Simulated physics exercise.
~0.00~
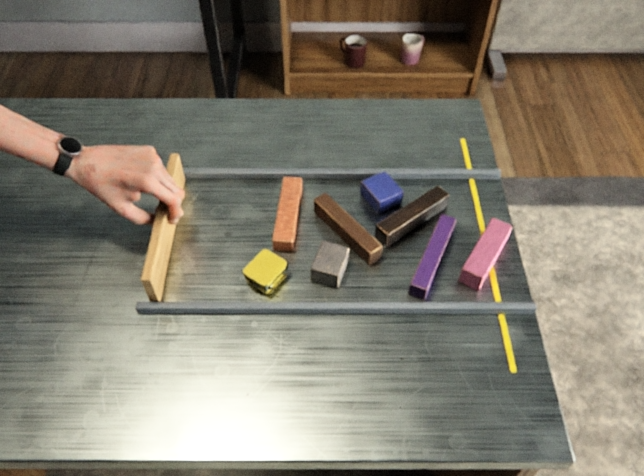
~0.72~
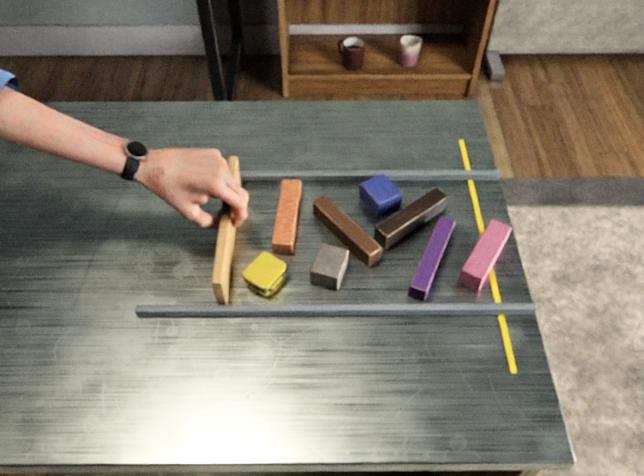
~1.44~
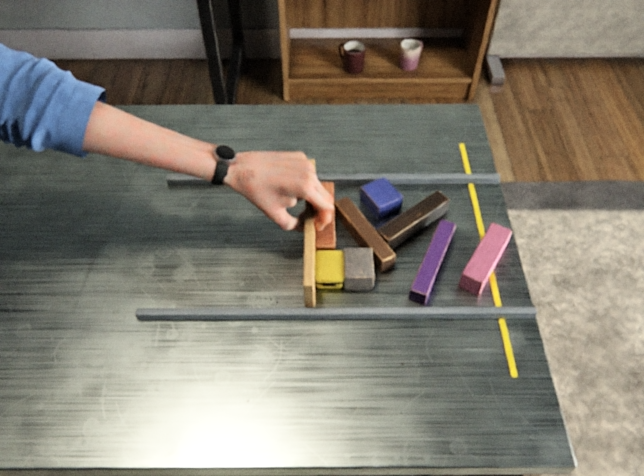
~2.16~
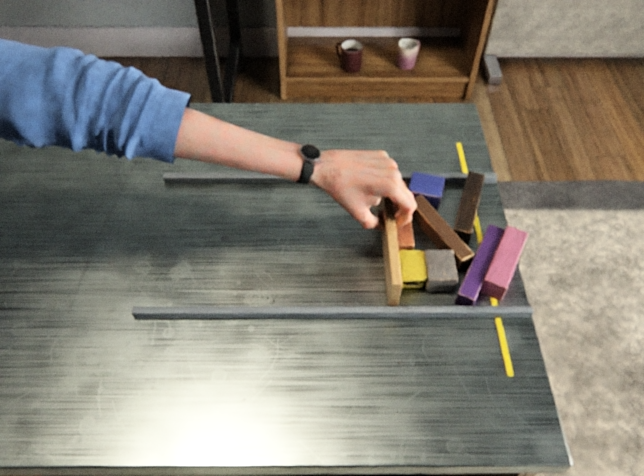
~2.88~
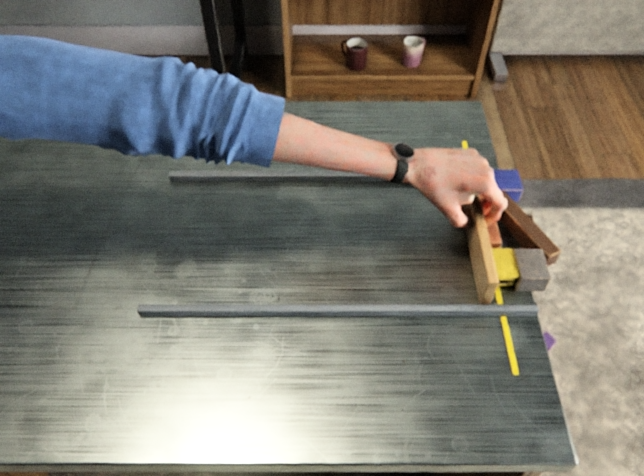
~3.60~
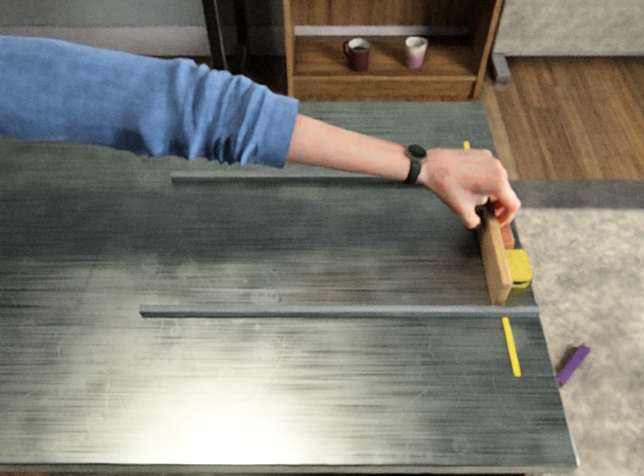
Hand sweeping coloured blocks and sticks rightward with an upright board, most dropping off the table's end, yellow and orange ones remaining.
